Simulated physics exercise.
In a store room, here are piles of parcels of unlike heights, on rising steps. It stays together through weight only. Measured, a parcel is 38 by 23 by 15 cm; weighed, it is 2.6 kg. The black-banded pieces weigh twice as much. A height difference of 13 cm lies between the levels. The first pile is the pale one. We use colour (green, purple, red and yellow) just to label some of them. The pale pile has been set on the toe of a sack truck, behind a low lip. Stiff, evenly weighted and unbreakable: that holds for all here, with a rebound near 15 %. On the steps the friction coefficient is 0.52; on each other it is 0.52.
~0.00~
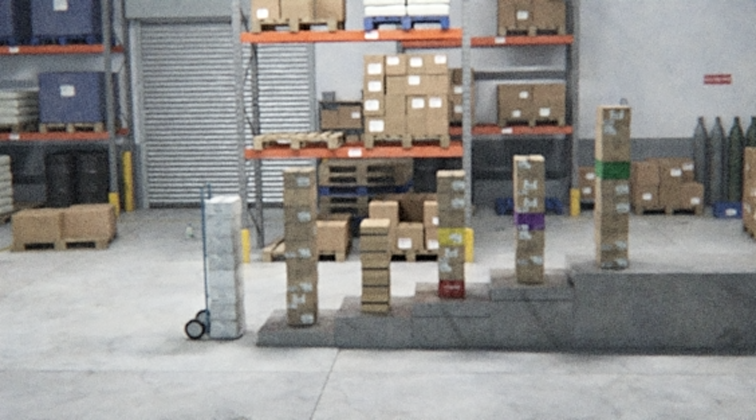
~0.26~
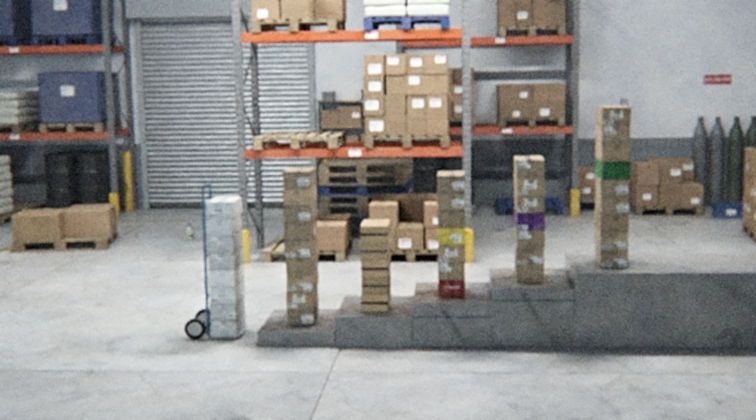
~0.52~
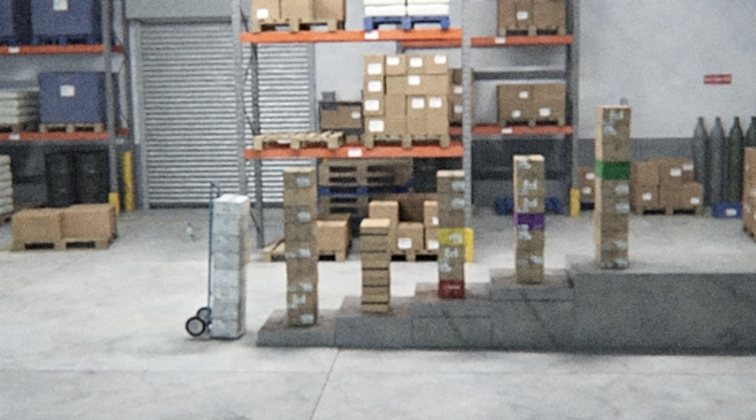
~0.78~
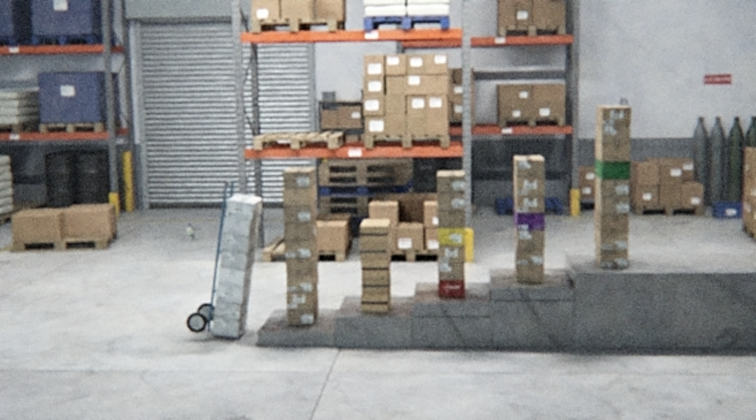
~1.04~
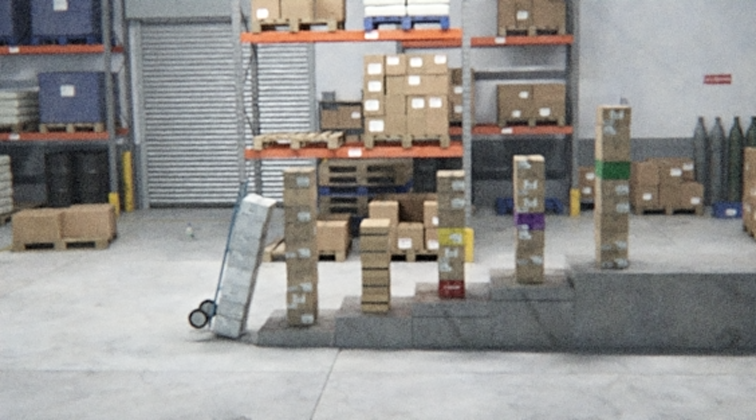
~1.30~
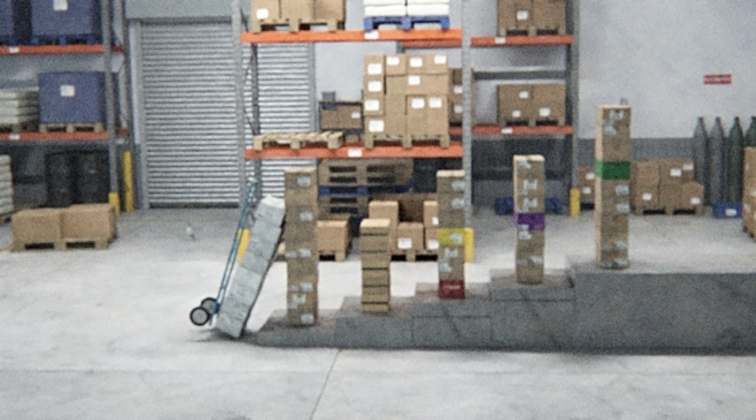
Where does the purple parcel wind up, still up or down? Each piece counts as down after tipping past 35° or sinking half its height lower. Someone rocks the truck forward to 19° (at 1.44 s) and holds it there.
Once all is still, the purple parcel is down.
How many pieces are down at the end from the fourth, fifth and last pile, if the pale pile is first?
From the fourth pile 7, from the fifth pile 7 and from the last pile 9.
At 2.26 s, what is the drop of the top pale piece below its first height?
Roughly 15 cm.
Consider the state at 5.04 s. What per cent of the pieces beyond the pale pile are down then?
By then, 100 per cent.
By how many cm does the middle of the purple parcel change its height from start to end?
Lower, by roughly 20 cm.
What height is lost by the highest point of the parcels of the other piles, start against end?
I make it close to 70 cm.
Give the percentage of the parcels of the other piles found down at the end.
Roughly 100 percent.
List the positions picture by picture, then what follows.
In the first frame (pixels give the middle of a visible side), truck frame (203, 217) 0° forward; purple parcel (531, 222); yellow parcel (452, 237); green parcel (616, 171); none of the others has stirred.
The second frame shows truck frame (204, 217) 0° forward; purple parcel (531, 222).
The third frame shows truck frame (211, 215) 4° forward, top of the pale pile leaning 4°; purple parcel (531, 222); none of the others has stirred.
The fourth frame shows truck frame (223, 213) 9° forward, top of the pale pile leaning 9°; purple parcel (531, 222); none of the others has stirred.
The fifth frame shows truck frame (235, 213) 15° forward, top of the pale pile leaning 15°; purple parcel (531, 222); none of the others has stirred.
The sixth frame shows truck frame (243, 213) 18° forward, top of the pale pile leaning 23°; purple parcel (531, 222); green parcel (616, 171); red parcel (452, 289); one has shifted.
After 2.26 s, 8 of the pale pile down; none of the 37 other parcels down, 9 disturbed; purple parcel unmoved.
After 3.46 s, 8 of the pale pile down; 14 of the 37 other parcels down; purple parcel unmoved; yellow parcel 27° from how it stood.
After 5.04 s, 8 of the pale pile down; 37 of the 37 other parcels down; purple parcel 47° from how it stood, 19 cm lower; green parcel 56° from how it stood, 32 cm lower.
In the end (6.7 s), 8 of the pale pile down; 37 of the 37 other parcels down; purple parcel 48° from how it stood, 20 cm lower; green parcel on its side; yellow parcel 47° from how it stood, 17 cm lower. From the last view, middles, purple parcel near (591, 241), green parcel near (750, 250).
